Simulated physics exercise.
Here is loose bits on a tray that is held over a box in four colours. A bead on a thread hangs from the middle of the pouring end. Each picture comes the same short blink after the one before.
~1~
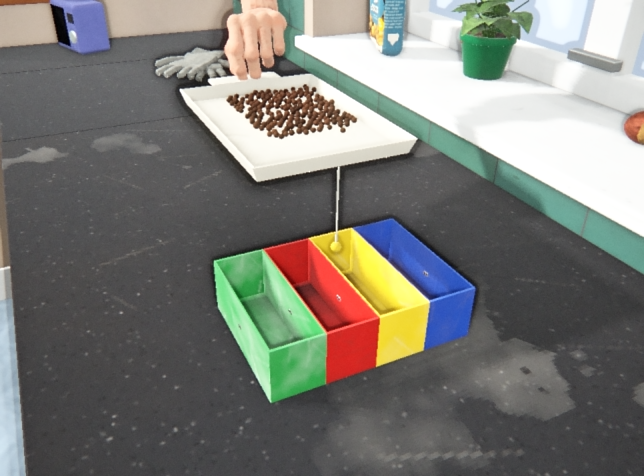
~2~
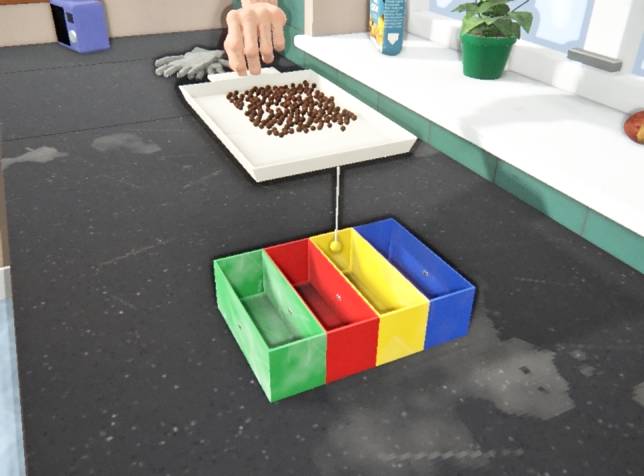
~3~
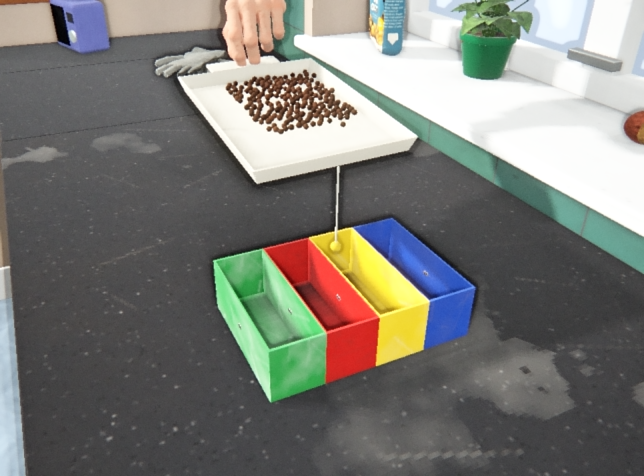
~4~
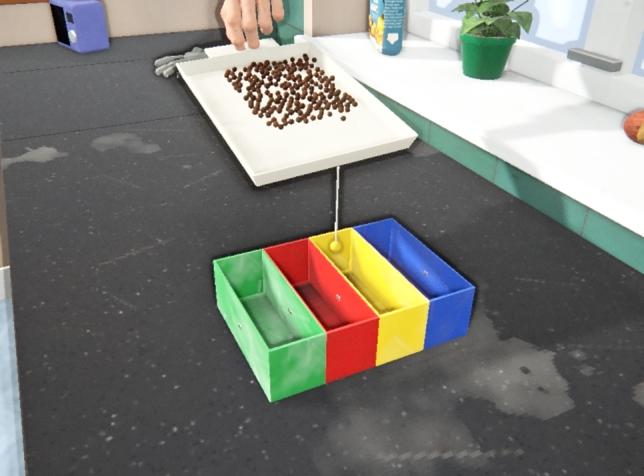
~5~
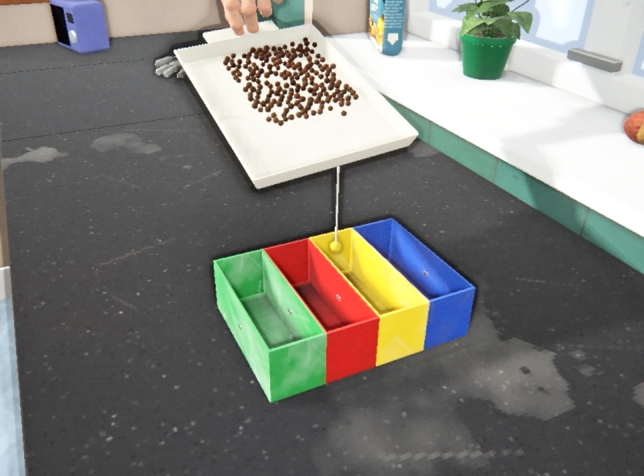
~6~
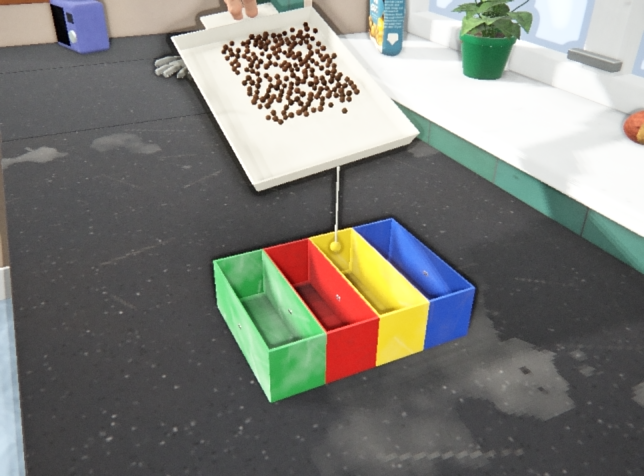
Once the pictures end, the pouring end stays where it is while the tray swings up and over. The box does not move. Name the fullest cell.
Fullest: The green cell.
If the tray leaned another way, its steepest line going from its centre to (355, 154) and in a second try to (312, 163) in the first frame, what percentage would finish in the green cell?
In turn 0 and 40 in a hundred.
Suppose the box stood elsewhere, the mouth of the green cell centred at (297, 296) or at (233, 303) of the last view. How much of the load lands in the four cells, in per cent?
Near 60 % and 100 %.
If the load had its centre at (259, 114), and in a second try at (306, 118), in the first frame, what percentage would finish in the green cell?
In turn 80 and 60 in a hundred.
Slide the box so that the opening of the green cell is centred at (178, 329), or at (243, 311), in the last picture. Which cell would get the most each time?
One: The yellow cell. Two: The red one.
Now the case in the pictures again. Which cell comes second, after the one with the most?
Second comes the red cell.
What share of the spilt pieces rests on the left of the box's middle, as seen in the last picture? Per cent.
Roughly 90 in a hundred.
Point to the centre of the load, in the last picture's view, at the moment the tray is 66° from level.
Close to (277, 245).
Just after the last frame, tray tipped steeply; roughly a third on the tray; roughly a quarter in the green cell; about a tenth in the red cell; roughly a quarter falling or outside the box.
A moment on, tray tipped past a quarter turn; roughly two thirds in the green cell; roughly a quarter in the red cell; about a tenth falling or outside the box.
Further on, tray tipped past a quarter turn; the larger part in the green cell; roughly a quarter in the red cell; about a tenth falling or outside the box.
When it is over, tray tipped past a quarter turn; the larger part in the green cell; roughly a quarter in the red cell; not one in the yellow cell; not one in the blue cell; about a tenth outside the box.
